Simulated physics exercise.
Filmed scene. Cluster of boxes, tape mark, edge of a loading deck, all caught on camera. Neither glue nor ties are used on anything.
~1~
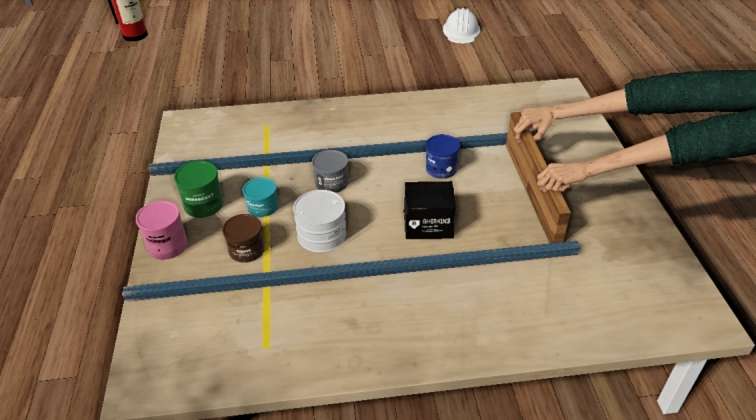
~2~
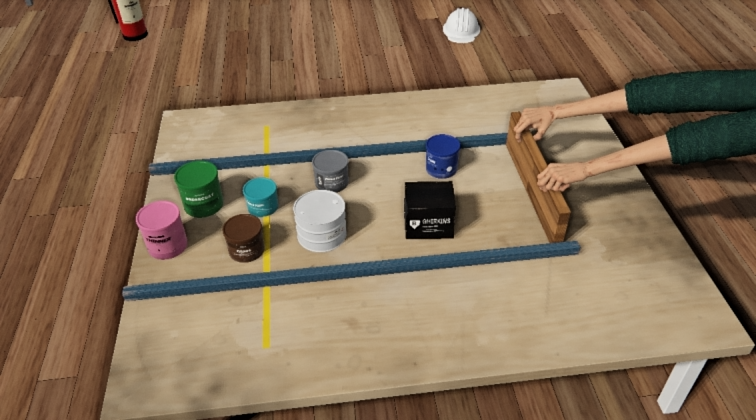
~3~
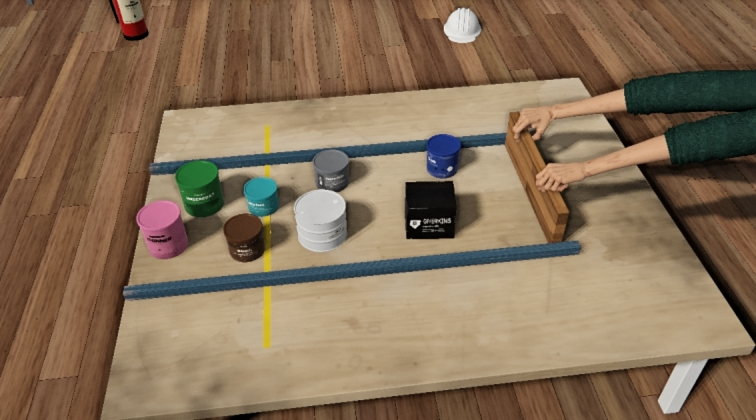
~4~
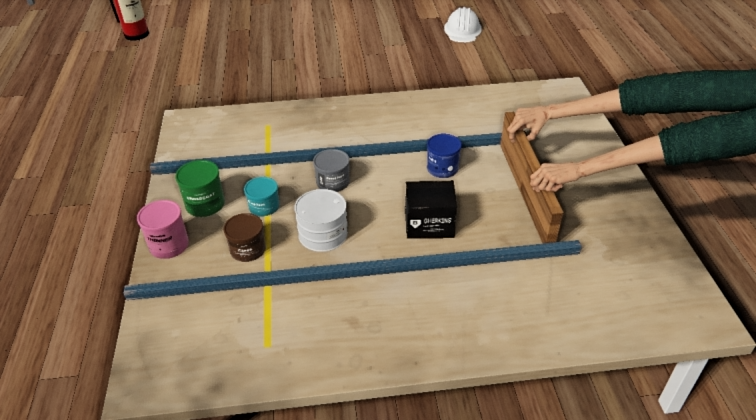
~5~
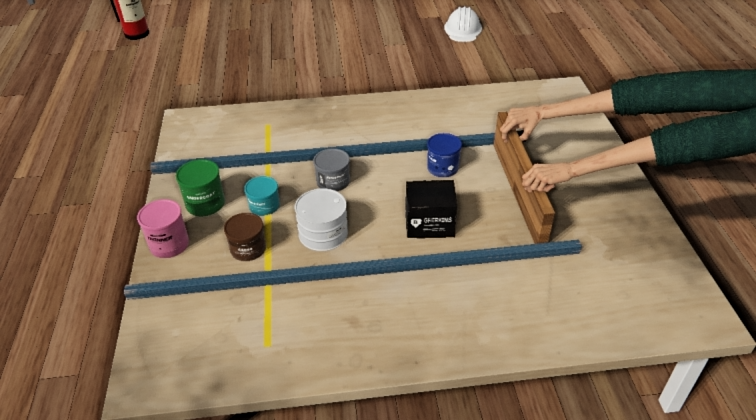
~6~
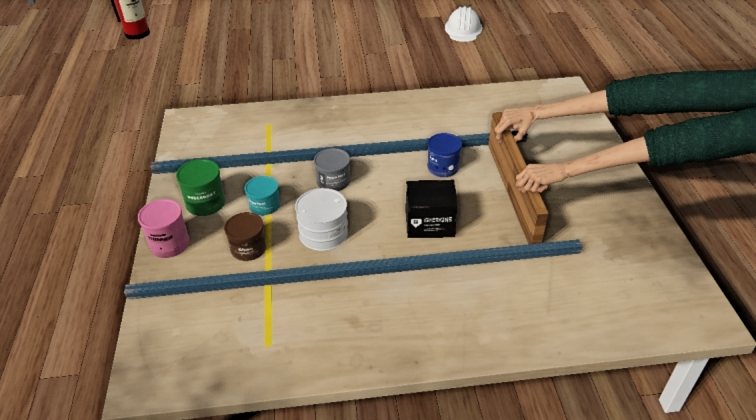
Two hands slide a wooden plank slightly left across a table toward several still pails.
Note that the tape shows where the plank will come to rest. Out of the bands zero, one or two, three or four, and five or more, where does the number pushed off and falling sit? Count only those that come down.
It sits at zero.
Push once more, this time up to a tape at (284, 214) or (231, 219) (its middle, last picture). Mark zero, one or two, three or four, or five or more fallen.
With the tape at the first spot it's none, and at the second it's one to two.
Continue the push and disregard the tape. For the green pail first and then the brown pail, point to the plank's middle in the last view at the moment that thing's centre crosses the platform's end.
(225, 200) and (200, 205), roughly.
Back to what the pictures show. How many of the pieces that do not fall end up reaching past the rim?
The overhang total is 1.
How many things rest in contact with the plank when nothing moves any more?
In total, 3.
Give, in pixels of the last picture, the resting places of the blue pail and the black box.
The blue pail ends at (250, 171) and the black box at (241, 228).
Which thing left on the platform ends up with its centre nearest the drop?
It's the pink pail that ends nearest.
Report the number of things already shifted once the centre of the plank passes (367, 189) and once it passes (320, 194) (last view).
The counts are 4 and 6.
Soon after, none off yet; pink pail at rest near (165, 229); green pail at rest near (202, 188); brown pail at rest near (246, 237).
Then, none off yet; pink pail at rest near (165, 229); green pail at rest near (202, 188); brown pail moved about its own width near (201, 245).
At rest, the number that fall off is zero.
